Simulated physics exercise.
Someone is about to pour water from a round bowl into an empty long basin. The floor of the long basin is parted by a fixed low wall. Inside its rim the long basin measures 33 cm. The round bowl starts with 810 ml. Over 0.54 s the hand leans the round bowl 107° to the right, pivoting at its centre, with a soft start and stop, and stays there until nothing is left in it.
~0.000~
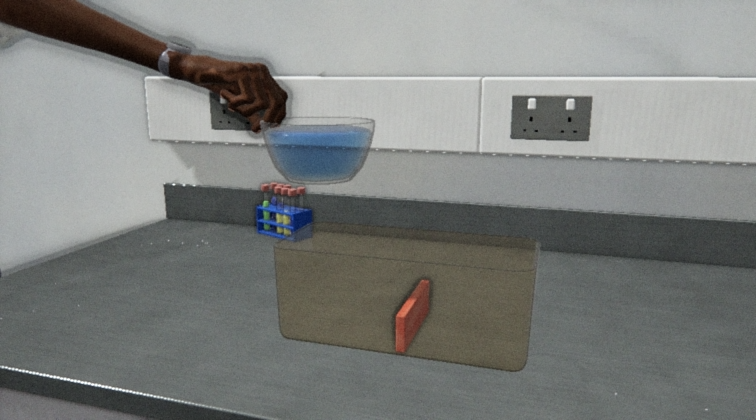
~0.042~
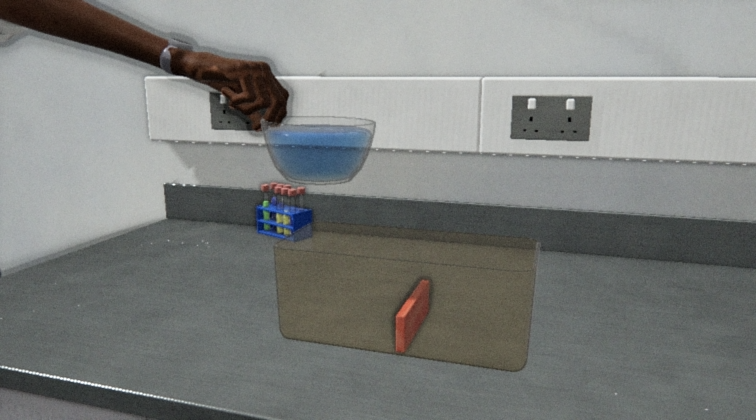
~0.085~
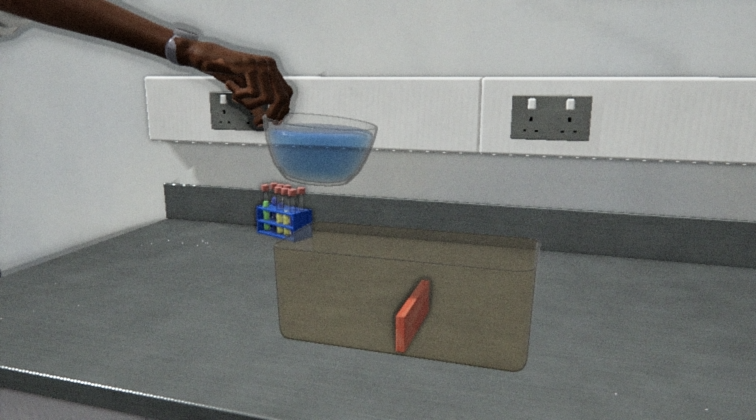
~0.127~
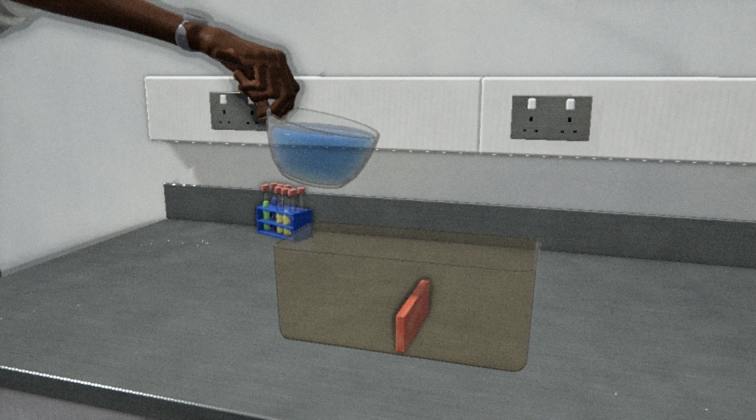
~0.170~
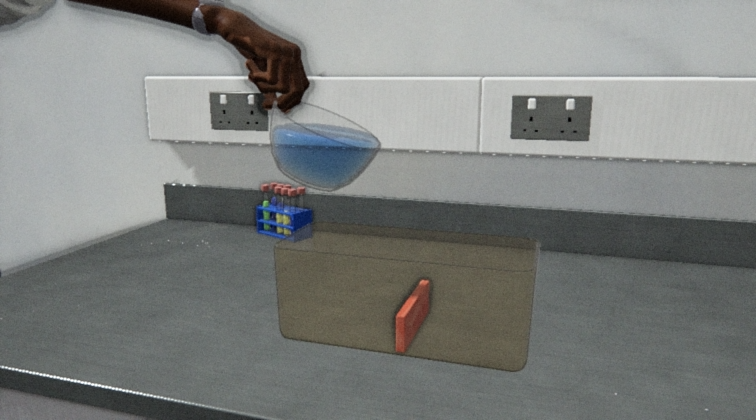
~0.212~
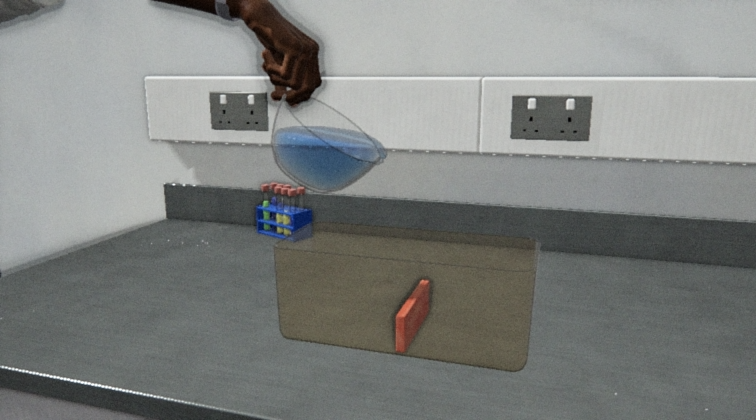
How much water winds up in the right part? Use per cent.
About 34 per cent.
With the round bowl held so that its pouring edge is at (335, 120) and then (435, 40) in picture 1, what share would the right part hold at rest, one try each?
In turn about 15 and 75 per cent.
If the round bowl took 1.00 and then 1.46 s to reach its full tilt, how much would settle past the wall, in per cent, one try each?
First 55, then 65 per cent.
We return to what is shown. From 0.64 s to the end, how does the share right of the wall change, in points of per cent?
It goes up by about 2.
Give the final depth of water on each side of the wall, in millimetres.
Some 22 mm on the left and 14 mm on the right.
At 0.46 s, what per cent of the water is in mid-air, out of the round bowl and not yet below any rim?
Some 32 per cent.
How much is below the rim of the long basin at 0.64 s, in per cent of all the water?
Some 94 per cent.
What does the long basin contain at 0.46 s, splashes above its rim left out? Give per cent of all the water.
Near 54 in a hundred.
After 0.46 s the tilt is 101° and 14 per cent is still to pour, 28 is left of the wall and 27 right of it.
After 0.64 s the tilt is 107° and 0 per cent is still to pour, 62 is left of the wall and 32 right of it.
After 0.83 s the tilt is 107° and 0 per cent is still to pour, 60 is left of the wall and 34 right of it.
After 1.04 s the tilt is 107° and 0 per cent is still to pour, 61 is left of the wall and 34 right of it.
In the end 61 per cent lies left of the wall, 34 right of it and 4 outside.
